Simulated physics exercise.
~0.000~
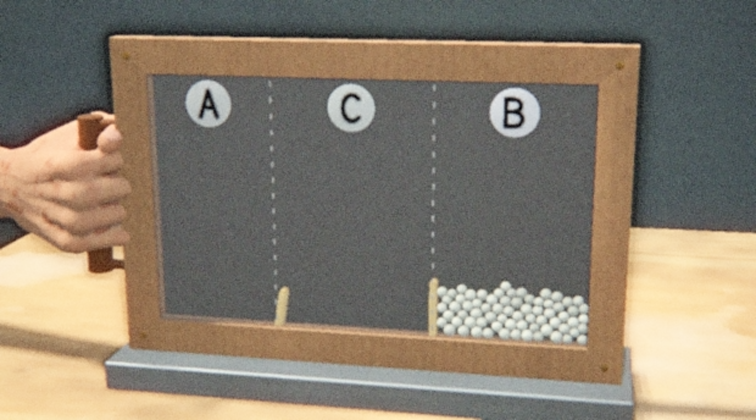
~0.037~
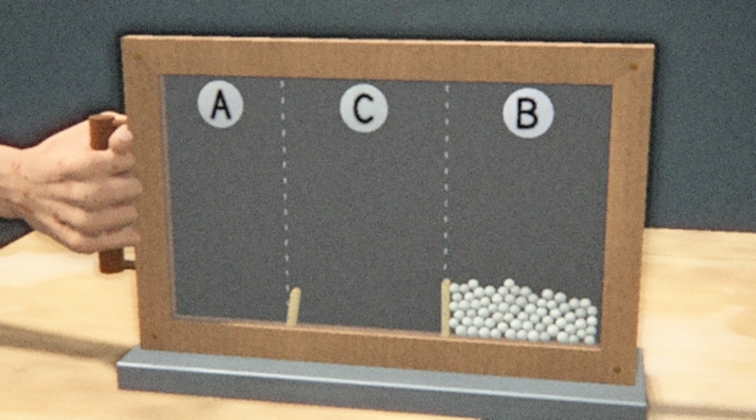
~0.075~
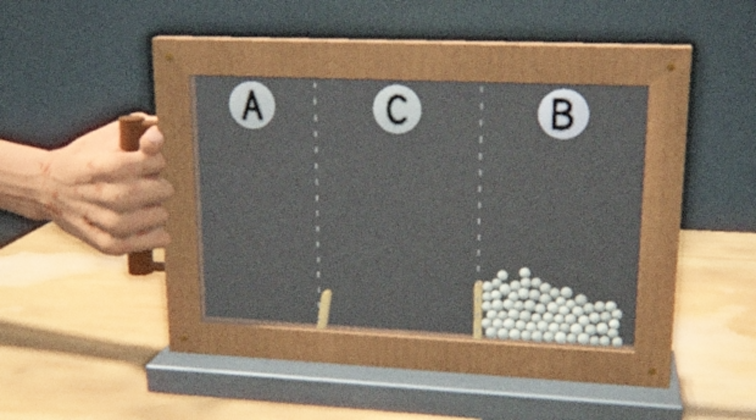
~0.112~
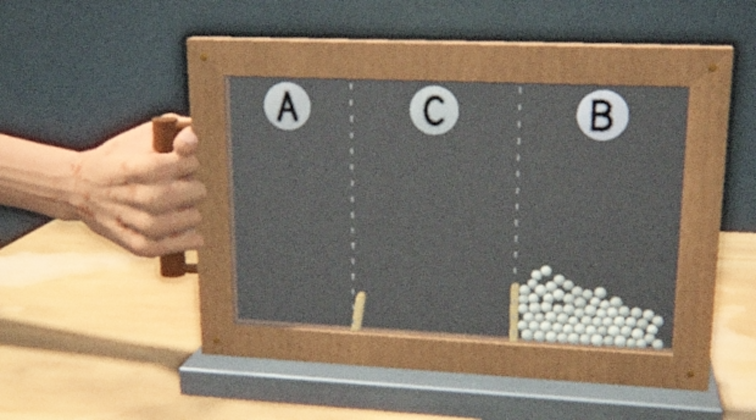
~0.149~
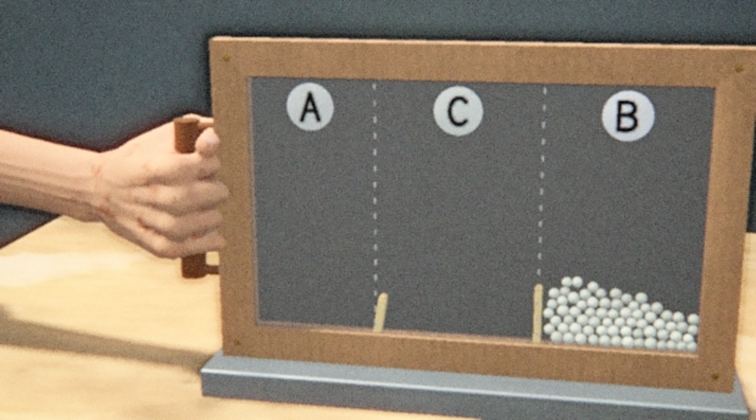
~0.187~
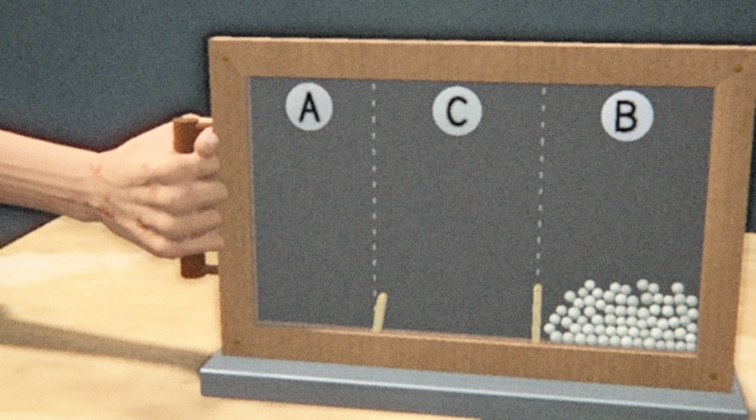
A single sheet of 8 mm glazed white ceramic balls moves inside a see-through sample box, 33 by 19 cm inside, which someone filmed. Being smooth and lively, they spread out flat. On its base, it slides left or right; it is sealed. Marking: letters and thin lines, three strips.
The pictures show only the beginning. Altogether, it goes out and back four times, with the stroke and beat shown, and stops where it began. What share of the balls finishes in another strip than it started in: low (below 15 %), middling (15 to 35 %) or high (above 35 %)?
I'd say a medium amount of the load moves.
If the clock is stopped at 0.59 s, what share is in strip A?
Around 0 percent of the load.
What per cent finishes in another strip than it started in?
Close to 25 % end up somewhere else.
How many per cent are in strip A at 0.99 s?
I'd put it around 0 in a hundred.
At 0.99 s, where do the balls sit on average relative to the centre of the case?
Right: About 10 cm; below: About 8 cm.
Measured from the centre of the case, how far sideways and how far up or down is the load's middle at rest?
About 7 cm right and 8 cm below.
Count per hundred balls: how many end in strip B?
Close to 75 per cent of the load rests there.
After 0.59 s, it is 3 cm to the right; the balls' middle is 11 cm right of and 7 cm below the centre; B 90 %, C 5 %; 10 % have changed strip.
After 0.99 s, it is at its start; the balls' middle is 10 cm right of and 8 cm below the centre; B 85 %, C 15 %; 15 % have changed strip.
After 1.33 s, it is at its start; the balls' middle is 9 cm right of and 8 cm below the centre; B 75 %, C 25 %; 25 % have changed strip.
All still by 2.7 s, it is at its start; A 0 %, B 75 %, C 25 %; 25 % have changed strip.
